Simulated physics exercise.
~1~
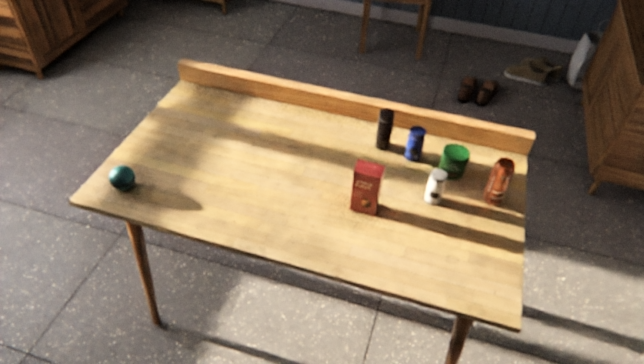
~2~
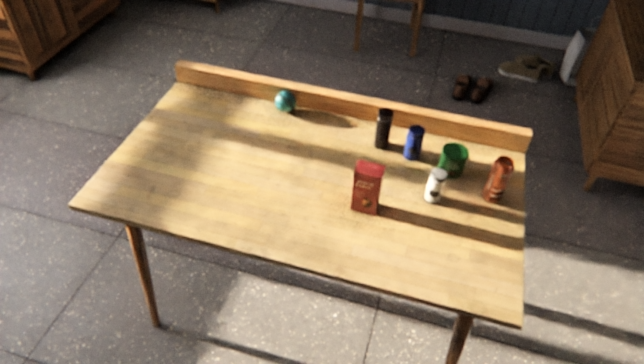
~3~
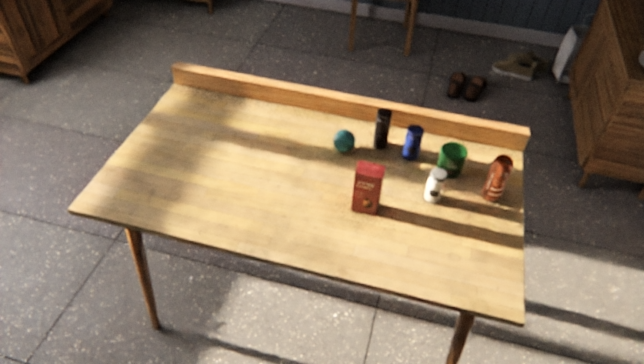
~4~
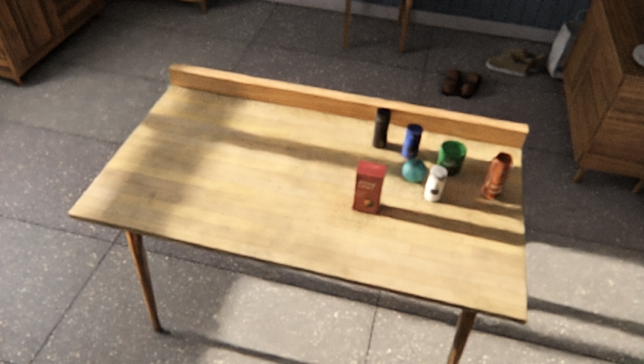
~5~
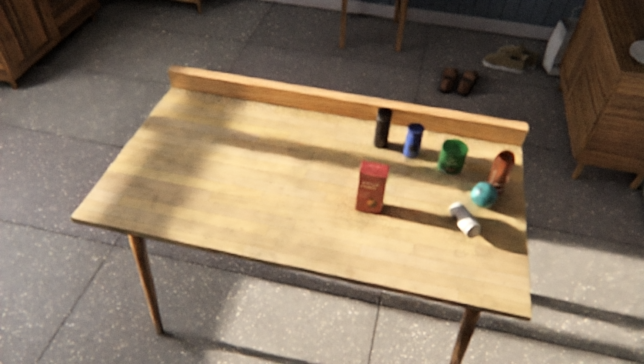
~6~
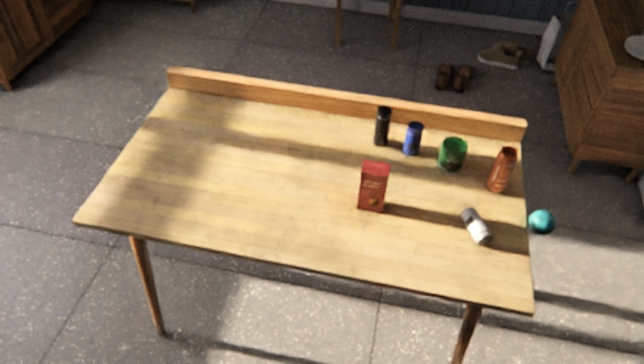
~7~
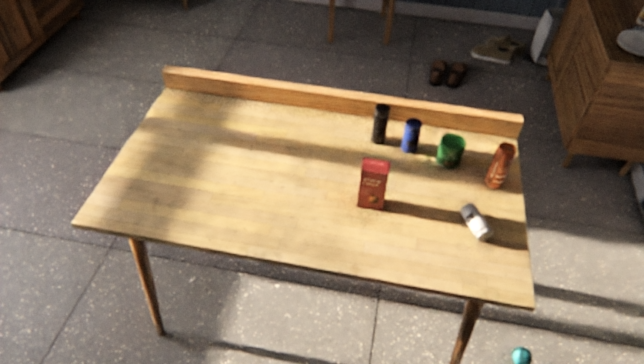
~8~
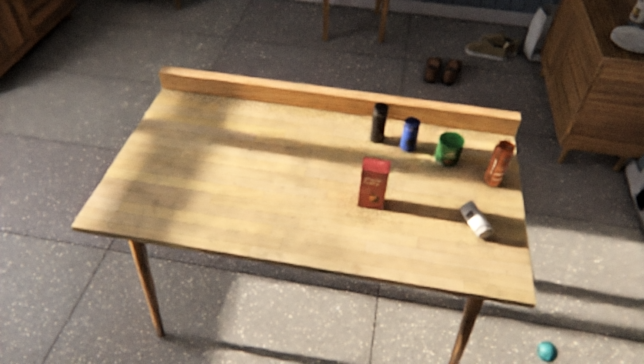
Wooden table with a turquoise ball rebounding off its back ledge, toppling a white shaker and dropping off the right side onto the floor.
